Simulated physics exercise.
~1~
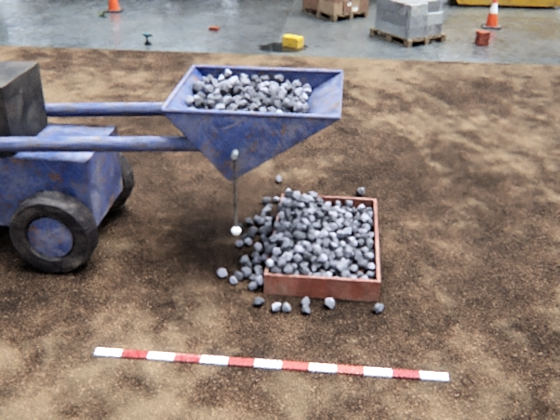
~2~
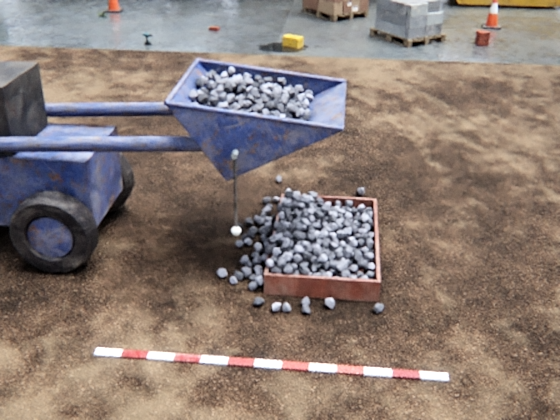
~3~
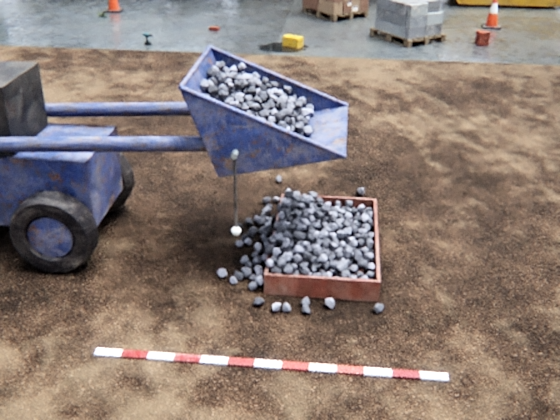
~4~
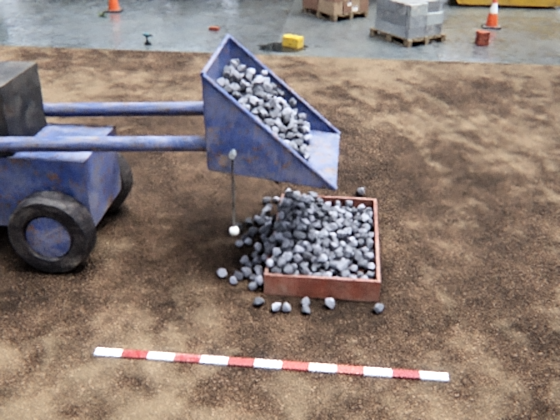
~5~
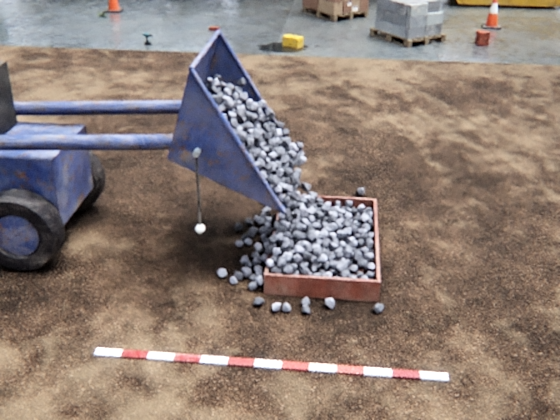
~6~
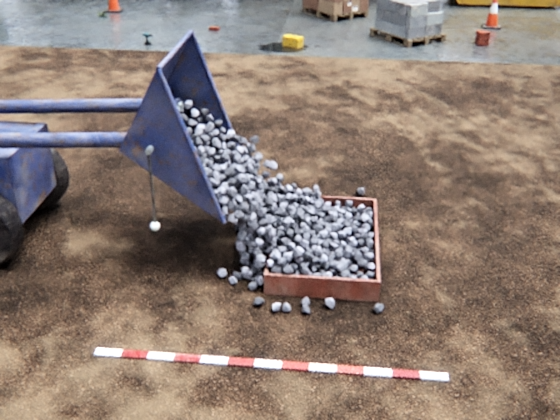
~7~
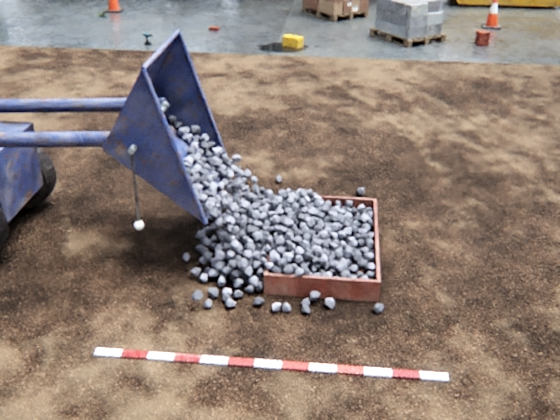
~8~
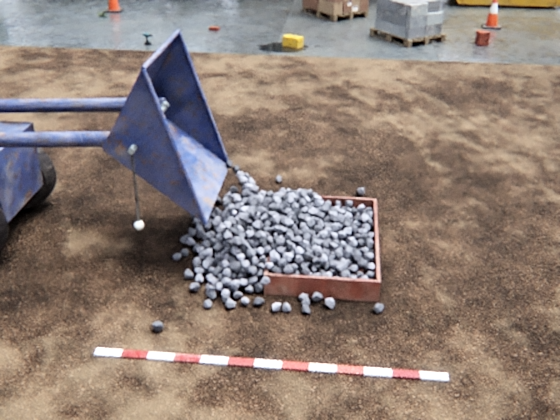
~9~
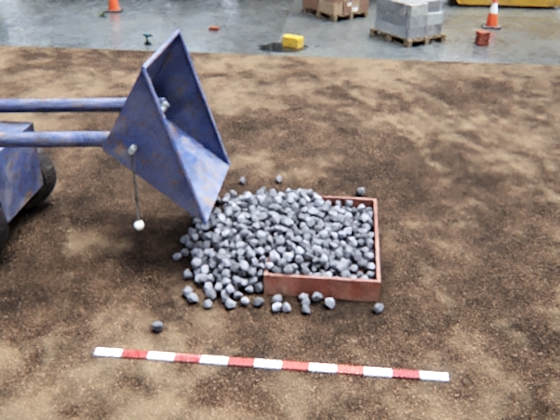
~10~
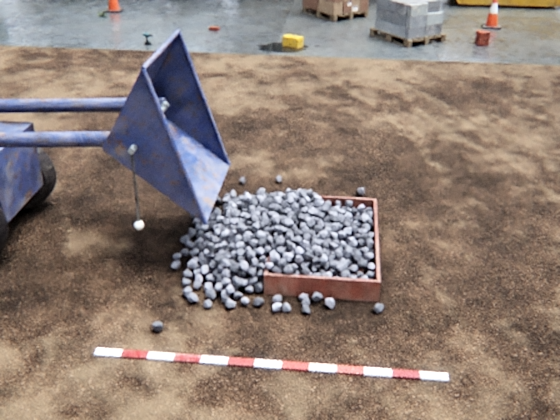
Blue loader bucket tipping grey stones toward a low reddish bin while backing left, most landing in a heap short of it.
